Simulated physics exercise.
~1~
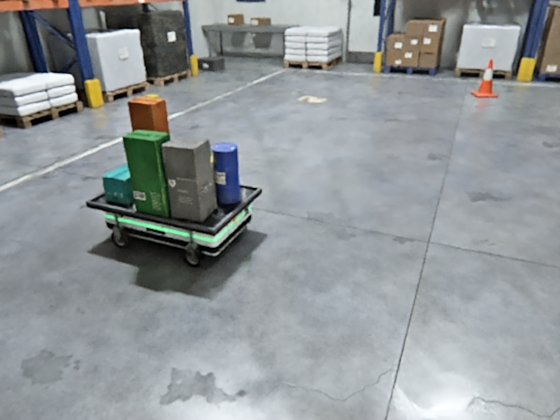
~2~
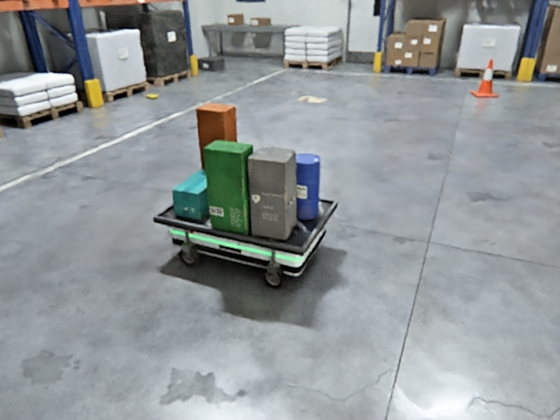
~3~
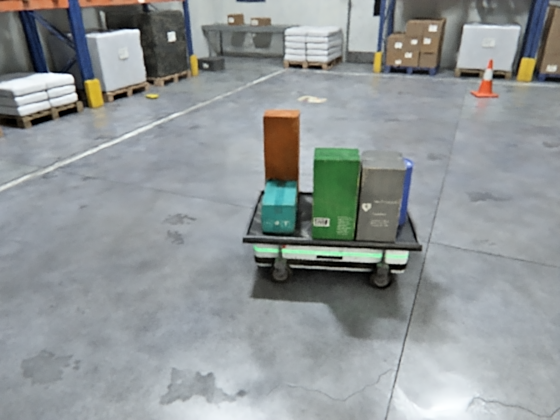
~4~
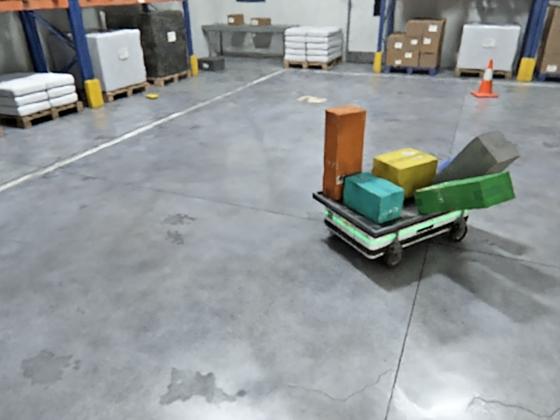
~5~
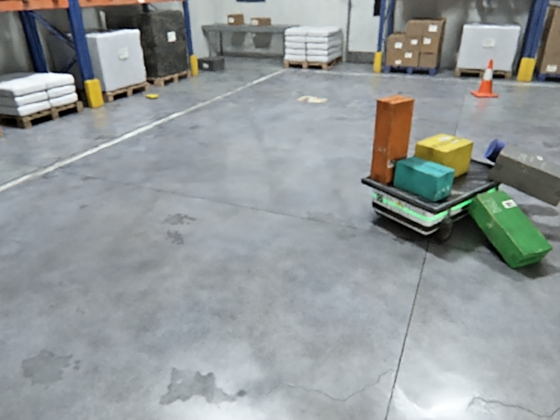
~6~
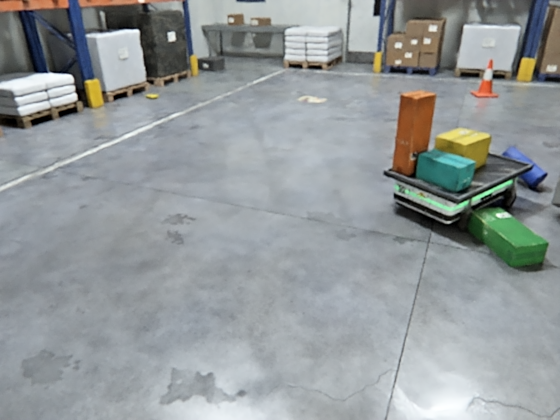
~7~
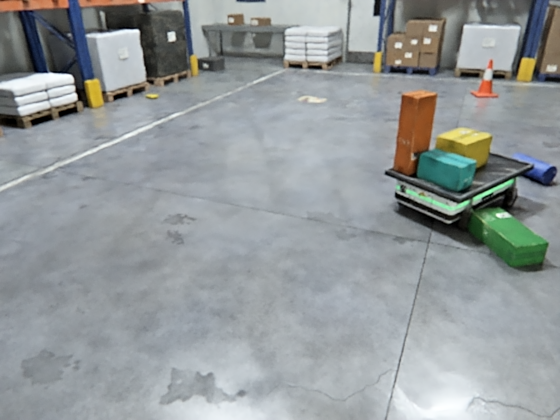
The clip opens on a low wheeled cart carrying upright green and grey boxes, a blue canister, a turquoise parcel and a tall orange box across a concrete warehouse floor. It rolls to the right, its load still standing. As the cart turns away toward the right side, a yellow box comes into view, and the green box, grey box and canister tip over the far edge. They tumble to the floor, and the grey box passes out of view. The cart stops with the orange, yellow and turquoise items aboard, the green box and canister lying beside it.
